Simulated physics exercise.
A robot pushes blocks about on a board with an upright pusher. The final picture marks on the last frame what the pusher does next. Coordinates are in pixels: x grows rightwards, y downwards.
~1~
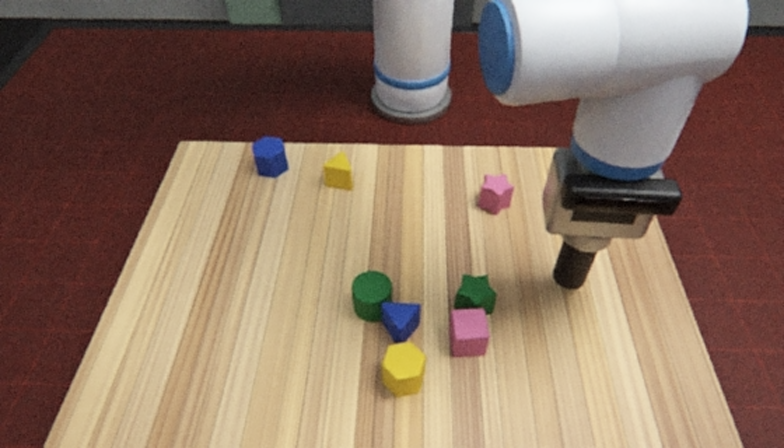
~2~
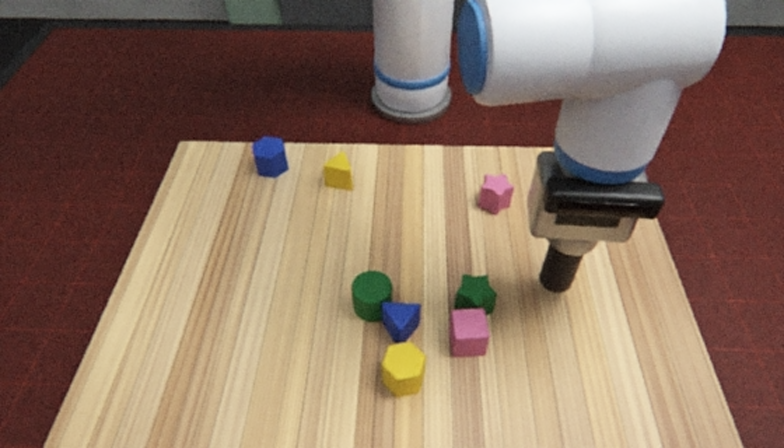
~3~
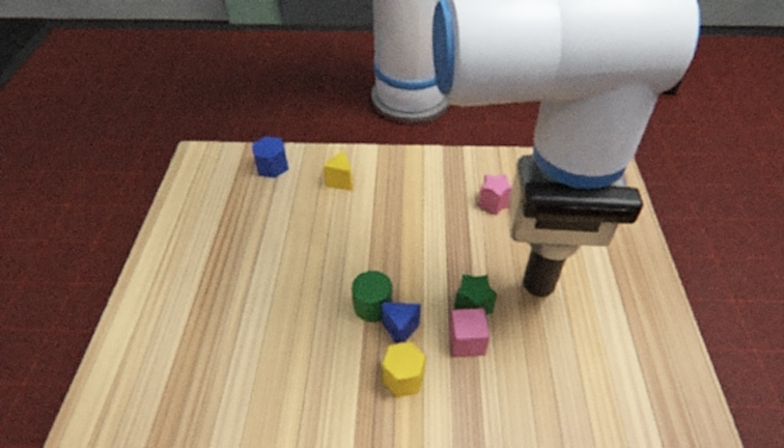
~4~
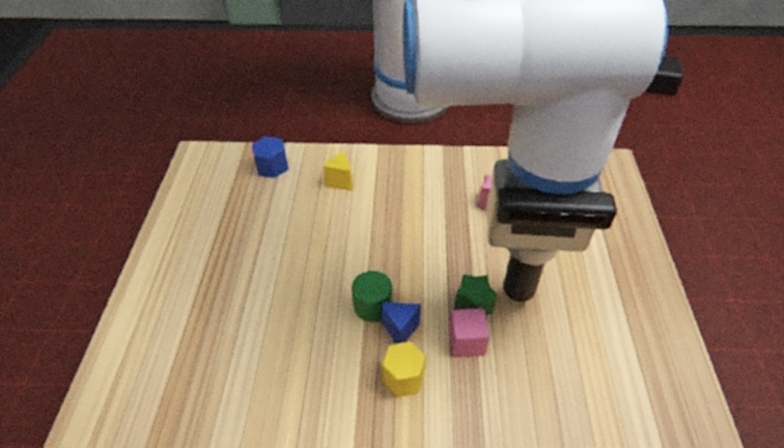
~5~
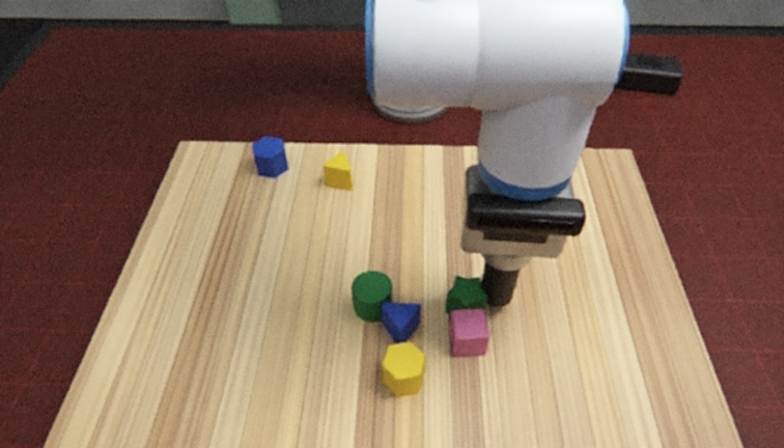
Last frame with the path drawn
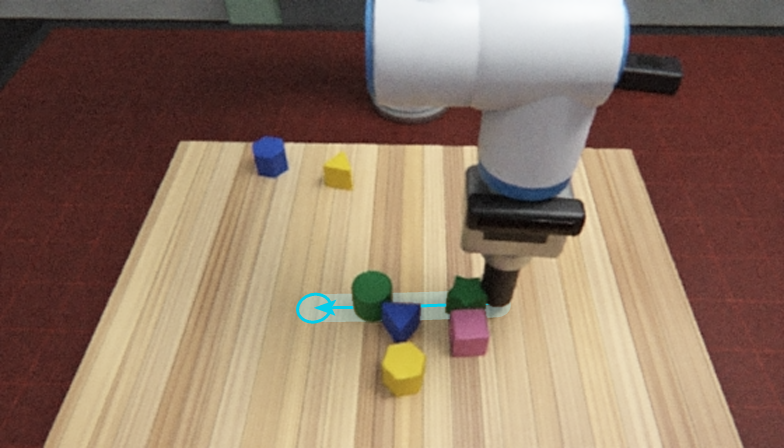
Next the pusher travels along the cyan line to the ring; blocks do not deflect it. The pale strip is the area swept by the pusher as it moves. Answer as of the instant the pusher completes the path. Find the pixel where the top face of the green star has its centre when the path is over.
It will likely be found at (279, 300).
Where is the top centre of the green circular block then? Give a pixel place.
In the picture, that point is around (246, 289).
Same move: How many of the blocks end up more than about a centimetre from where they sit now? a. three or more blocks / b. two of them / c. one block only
The correct letter is a.
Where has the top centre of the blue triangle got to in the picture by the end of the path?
Its top middle is near (359, 329).
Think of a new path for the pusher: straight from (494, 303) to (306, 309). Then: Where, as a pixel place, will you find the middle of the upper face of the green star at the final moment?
The middle of its top is at (270, 299).
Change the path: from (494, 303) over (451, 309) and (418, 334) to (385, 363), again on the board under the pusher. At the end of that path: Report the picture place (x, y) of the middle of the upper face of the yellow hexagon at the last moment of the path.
The middle of the upper face of the yellow hexagon will lie at about (395, 381) in the picture.
The line goes from (494, 303) directly to (314, 308).
What follows on the original path. One third of the way, pusher (435, 296); blue triangle (383, 319), turned 20° anticlockwise; green star (405, 294).
Two thirds of the way, pusher (373, 298); green circular block (308, 287); blue triangle (359, 329), turned 110° anticlockwise; green star (342, 297).
At the end, pusher (312, 299); green circular block (246, 289); blue triangle (359, 329), turned 110° anticlockwise; green star (279, 300), turned 15° anticlockwise; pink square block unmoved.
